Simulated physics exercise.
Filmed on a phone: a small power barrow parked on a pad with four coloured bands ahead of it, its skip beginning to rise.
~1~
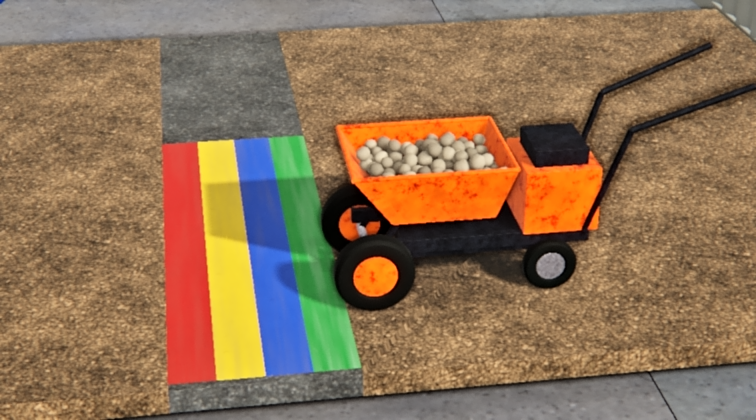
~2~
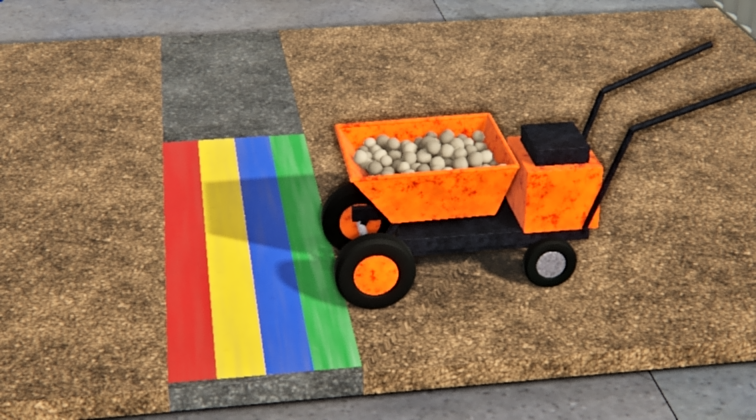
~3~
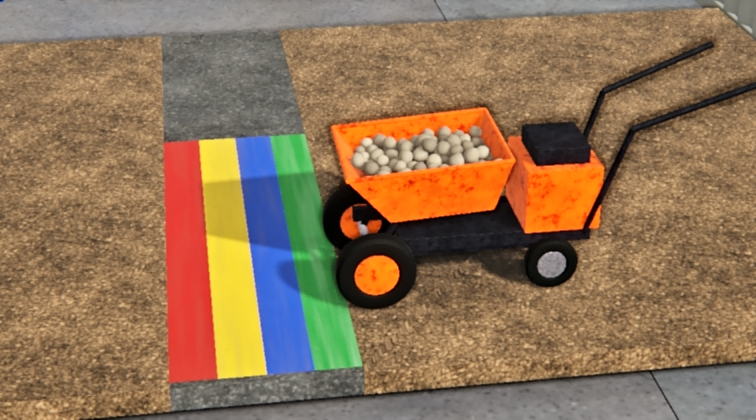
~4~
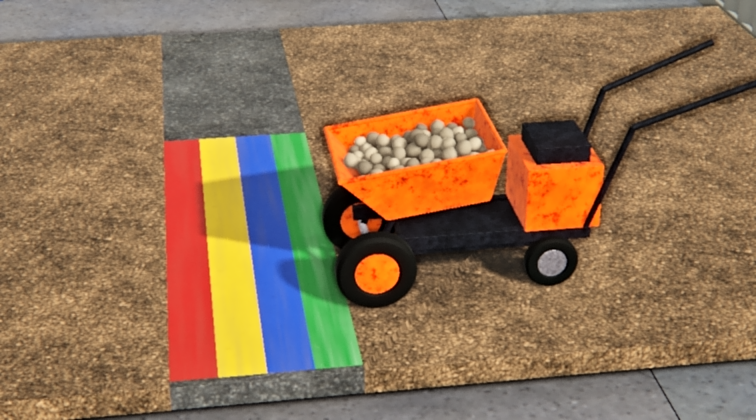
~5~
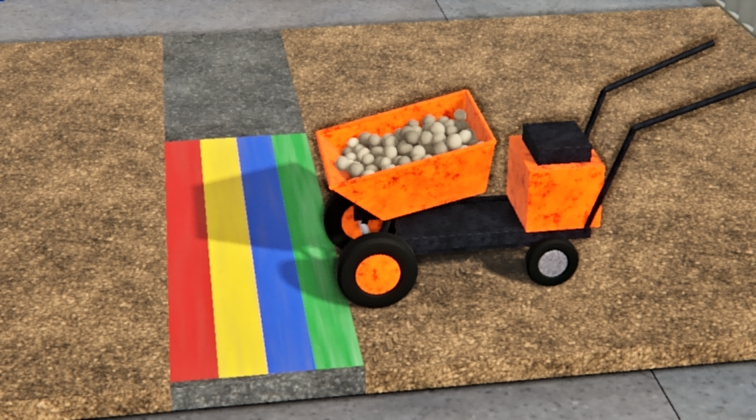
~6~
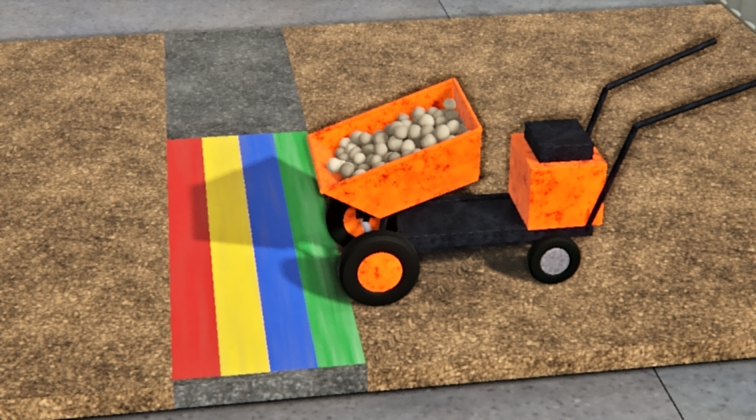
A small orange power barrow loaded with round pebbles stood beside red, yellow, blue and green bands, and its skip slowly tilted toward them, the back end rising while the wheels stayed put.
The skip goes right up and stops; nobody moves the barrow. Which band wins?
Most lies over the yellow band.
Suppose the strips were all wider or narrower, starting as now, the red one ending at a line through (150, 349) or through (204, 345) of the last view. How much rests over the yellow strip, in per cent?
First some 50, then 40 per cent.
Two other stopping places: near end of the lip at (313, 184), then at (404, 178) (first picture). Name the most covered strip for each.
At the first place red, at the second that blue strip.
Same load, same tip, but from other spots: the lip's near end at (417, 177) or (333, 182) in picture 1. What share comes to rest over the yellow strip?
In turn 20 and 30 in a hundred.
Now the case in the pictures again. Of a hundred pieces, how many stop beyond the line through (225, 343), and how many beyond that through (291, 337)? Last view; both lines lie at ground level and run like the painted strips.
In turn 50 and 100 in a hundred.
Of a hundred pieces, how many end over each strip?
About: Green strip 0, blue strip 10, yellow strip 45, red strip 30 per cent.
Soon, skip tipped steeply; all in the skip.
A while on, skip tipped right over; most in the skip; a stray few over the blue strip; a small part over the yellow strip; a stray few over the red strip; a stray few falling.
Towards the end, skip tipped right over; a small part in the skip; a small part over the blue strip; about half over the yellow strip; about a quarter over the red strip; a small part off the paint.
Finally, skip tipped right over; a stray few in the skip; none over the green strip; a small part over the blue strip; about half over the yellow strip; about a quarter over the red strip; a small part off the paint.
